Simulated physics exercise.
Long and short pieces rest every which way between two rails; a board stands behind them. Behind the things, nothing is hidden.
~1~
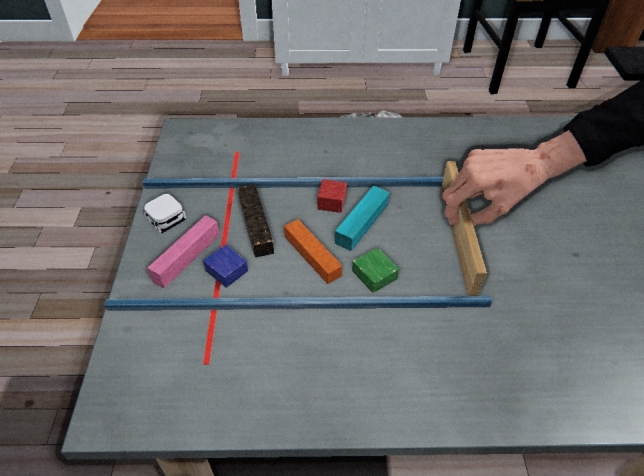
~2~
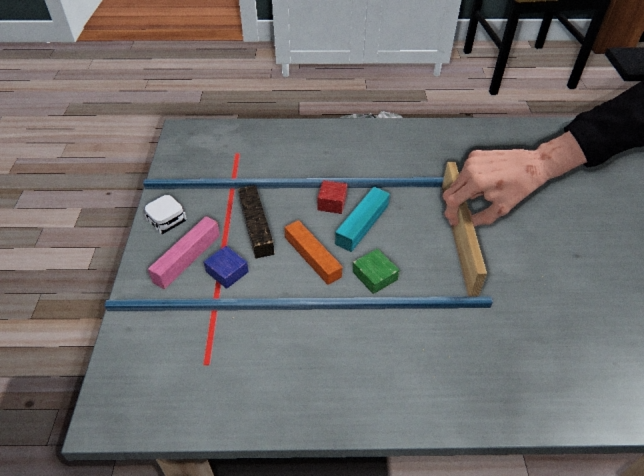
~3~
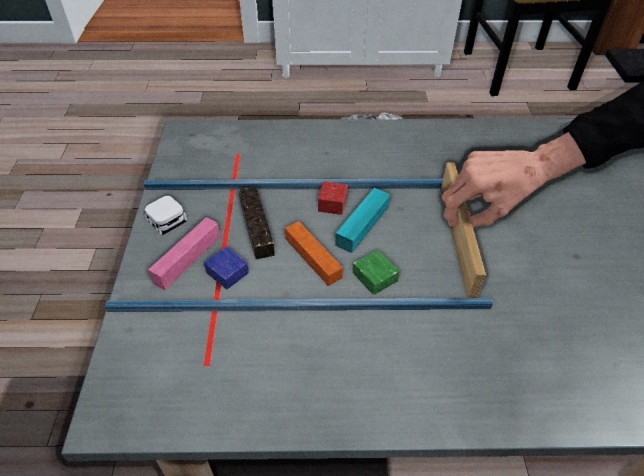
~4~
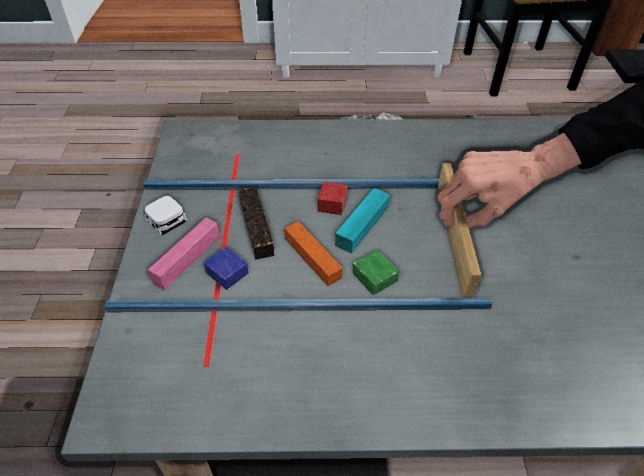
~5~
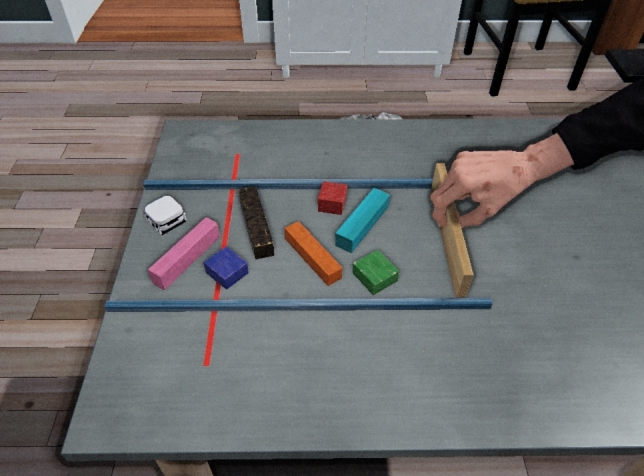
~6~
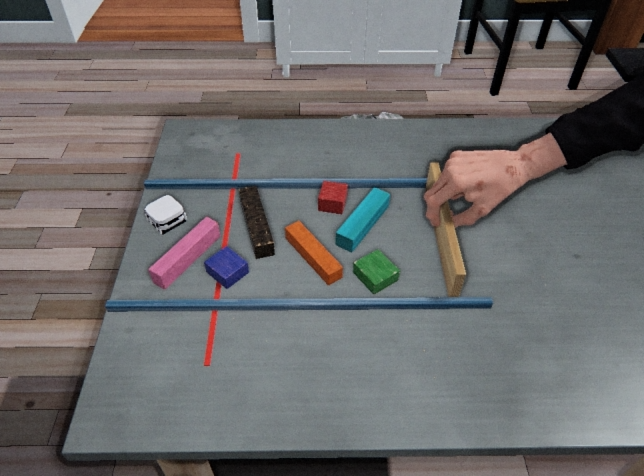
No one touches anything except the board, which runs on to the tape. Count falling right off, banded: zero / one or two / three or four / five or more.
The number going over the edge will be nought.
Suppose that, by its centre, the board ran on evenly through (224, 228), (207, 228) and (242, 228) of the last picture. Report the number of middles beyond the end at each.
Counts: 0, 2, 0.
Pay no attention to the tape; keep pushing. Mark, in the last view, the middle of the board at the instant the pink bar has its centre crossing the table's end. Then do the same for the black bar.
First one: Around (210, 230). Other one: Around (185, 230).
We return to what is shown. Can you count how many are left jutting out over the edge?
In total, 2 of them.
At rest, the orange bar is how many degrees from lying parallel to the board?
I'd say it's about 0° out of line.
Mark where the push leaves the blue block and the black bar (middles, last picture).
Look around (148, 276) for the first and around (171, 220) for the second.
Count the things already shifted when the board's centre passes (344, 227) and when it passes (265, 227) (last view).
The first count is 4, and then it's 7.
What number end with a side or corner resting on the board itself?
Total: 2.
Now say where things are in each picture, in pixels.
White case (165, 214); pink bar (185, 251); blue block (226, 266); board (461, 225); tape (224, 240), in the first picture.
Pink bar (186, 252); red block (332, 197), in the second picture.
Blue block (227, 268); board (461, 227), in the third picture.
White case (165, 215); turquoise stick (363, 220), in the fourth picture.
Pink bar (186, 252); orange bar (313, 253), in the fifth picture.
White case (166, 215); pink bar (186, 252); blue block (227, 267); board (443, 226); tape (225, 241), in the sixth picture.
A little later, none off yet; white case at rest near (166, 215); pink bar at rest near (186, 252); blue block at rest near (227, 267).
Next, none off yet; white case at rest near (166, 215); pink bar at rest near (186, 252); blue block shifted a little near (215, 268).
When it is over, the number that fall off is zero.
